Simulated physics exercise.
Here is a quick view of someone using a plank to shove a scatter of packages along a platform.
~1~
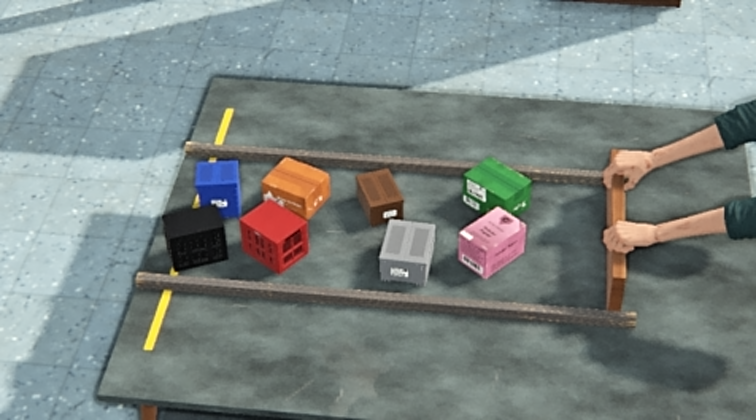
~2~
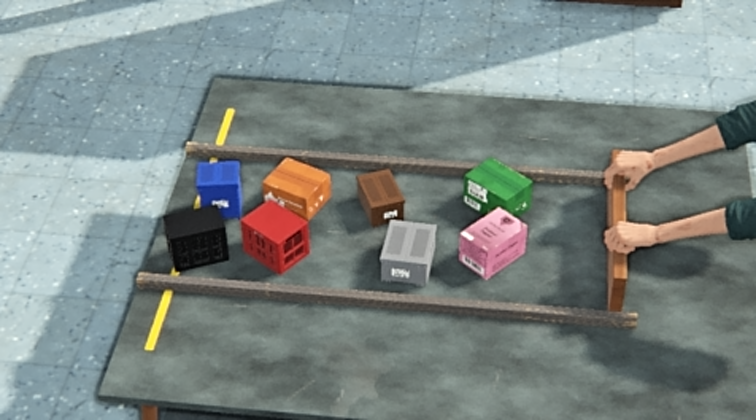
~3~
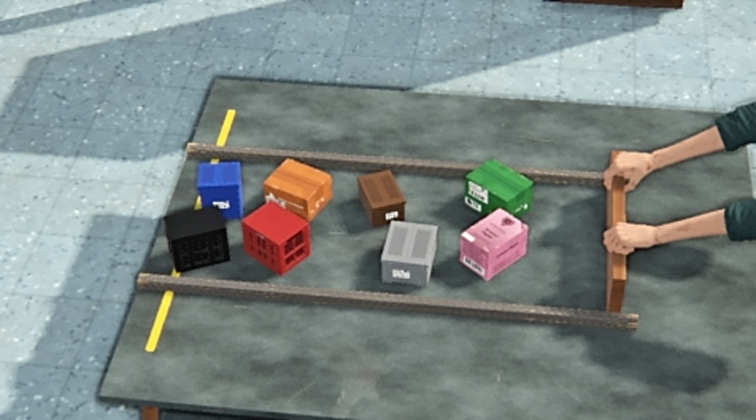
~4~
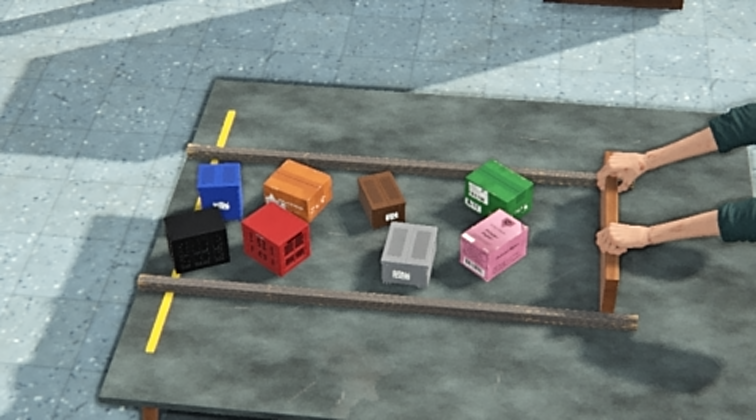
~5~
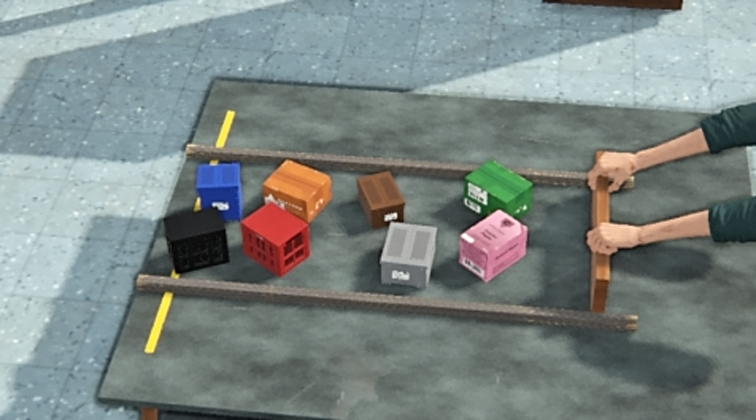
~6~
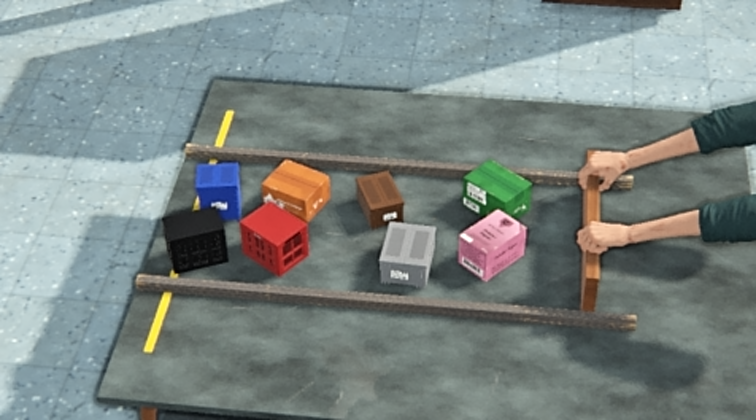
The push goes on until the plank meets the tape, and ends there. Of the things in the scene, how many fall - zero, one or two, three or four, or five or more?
Of those, five or more fall.
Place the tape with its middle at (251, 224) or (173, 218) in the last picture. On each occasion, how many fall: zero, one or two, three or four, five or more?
Either three or four; at least five.
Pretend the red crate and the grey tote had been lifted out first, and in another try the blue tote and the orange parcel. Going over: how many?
The count is 5 in the first case and 5 in the second.
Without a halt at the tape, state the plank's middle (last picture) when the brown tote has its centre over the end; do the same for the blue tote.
Roughly (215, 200); for the second one, roughly (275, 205).
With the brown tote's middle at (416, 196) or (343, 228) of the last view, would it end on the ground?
In that order, it is pushed off; is pushed off.
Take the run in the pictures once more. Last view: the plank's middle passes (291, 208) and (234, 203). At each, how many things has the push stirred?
First 8, after that 8.
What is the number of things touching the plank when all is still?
The count is 1.
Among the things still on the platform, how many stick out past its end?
1 overhanging.
Soon after, none off yet; black crate at rest near (196, 240); blue tote at rest near (219, 193); red crate at rest near (275, 239).
After that, none off yet; black crate displaced a little near (178, 241); blue tote moving near (216, 193); red crate displaced about its own width near (239, 236).
And then, one off so far; black crate on its way down near (100, 323); blue tote displaced about its own width near (159, 187); red crate displaced well along near (142, 226).
In the end, the number that fall off is five or more; gone, green parcel, grey tote, brown tote, orange parcel, red crate, blue tote and black crate.
